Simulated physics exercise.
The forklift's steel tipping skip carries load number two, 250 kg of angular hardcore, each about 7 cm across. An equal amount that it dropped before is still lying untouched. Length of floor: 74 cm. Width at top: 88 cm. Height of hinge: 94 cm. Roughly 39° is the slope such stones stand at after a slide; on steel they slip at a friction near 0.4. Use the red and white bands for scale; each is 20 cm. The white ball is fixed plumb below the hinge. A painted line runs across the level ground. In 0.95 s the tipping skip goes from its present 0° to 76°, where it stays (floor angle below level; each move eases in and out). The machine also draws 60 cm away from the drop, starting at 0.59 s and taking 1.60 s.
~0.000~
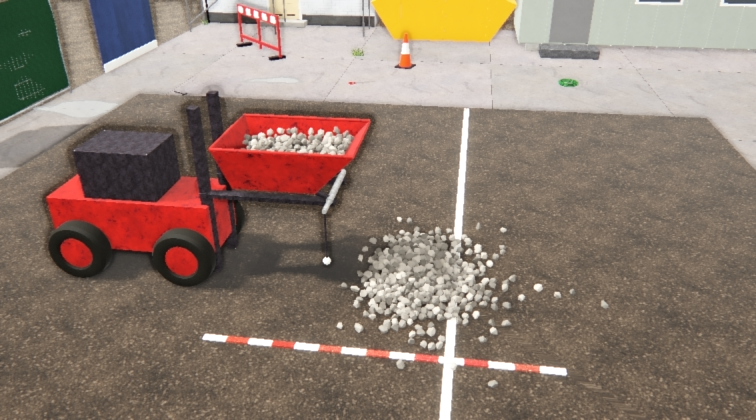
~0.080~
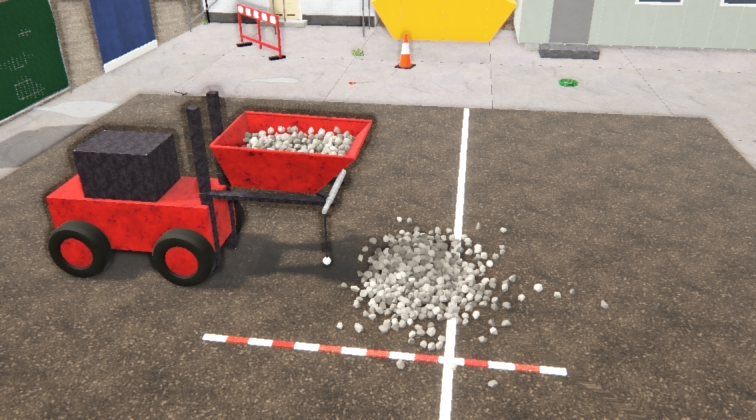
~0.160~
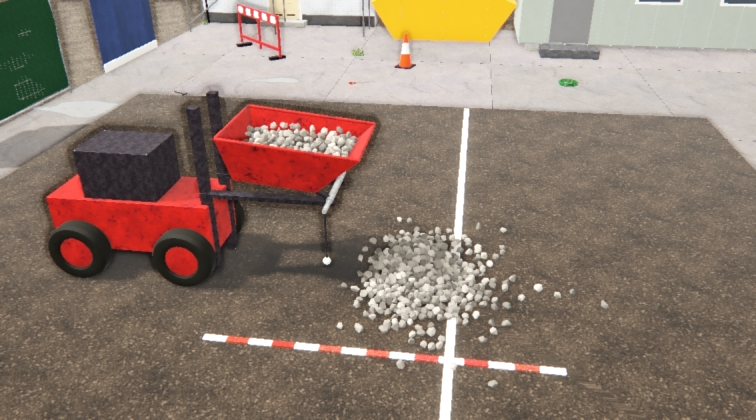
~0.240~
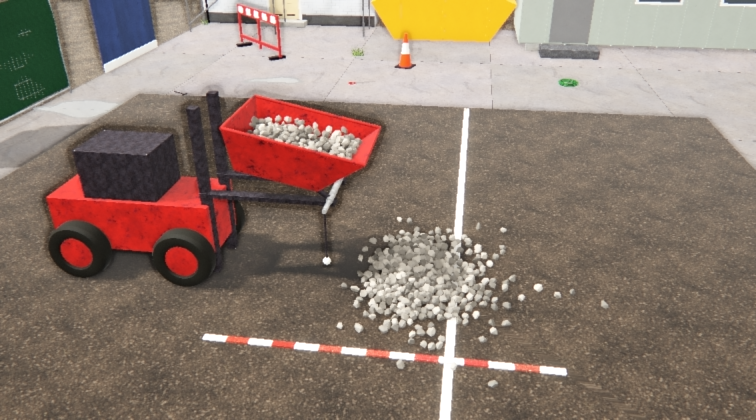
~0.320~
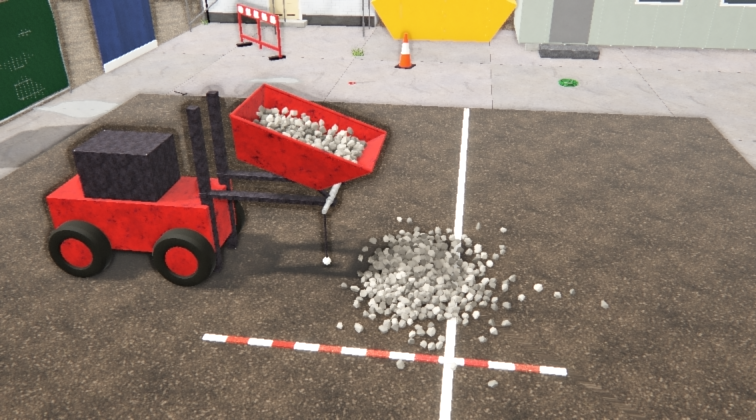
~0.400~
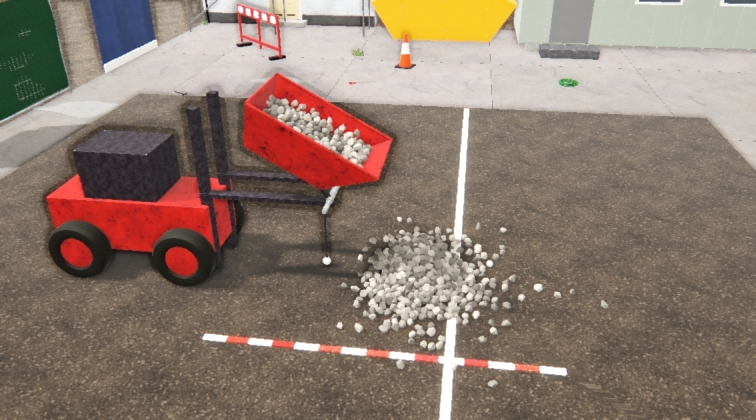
A red forklift stood still beside a heap of pale stones on dark ground while its raised red skip, loaded with similar stones, tilted steadily down to the right, its left end rising.
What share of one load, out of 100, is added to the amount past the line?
Close to 32 out of 100.
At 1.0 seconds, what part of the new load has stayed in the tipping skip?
I'd say about 70 per cent.
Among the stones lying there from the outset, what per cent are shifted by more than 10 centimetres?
Close to 5 per cent.
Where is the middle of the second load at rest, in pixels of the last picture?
Around (432, 269) in the last picture.
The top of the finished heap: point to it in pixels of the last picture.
Expect the peak around (416, 252).
After 0.7 s the floor is at 64°; in per cent of one load, 100 in the tipping skip, 85 short of the line, 15 past the line; the foremost stones are at (538, 282).
After 1.0 s the floor is at 76°; in per cent of one load, 72 in the tipping skip, 113 short of the line, 15 past the line; the foremost stones are at (538, 282).
After 2.6 s the floor is at 76°; in per cent of one load, 0 in the tipping skip, 153 short of the line, 47 past the line; the foremost stones are at (580, 297).
After 5.1 s the floor is at 76°; in per cent of one load, 0 in the tipping skip, 153 short of the line, 47 past the line; the foremost stones are at (580, 297). Net gain past the line, 32.
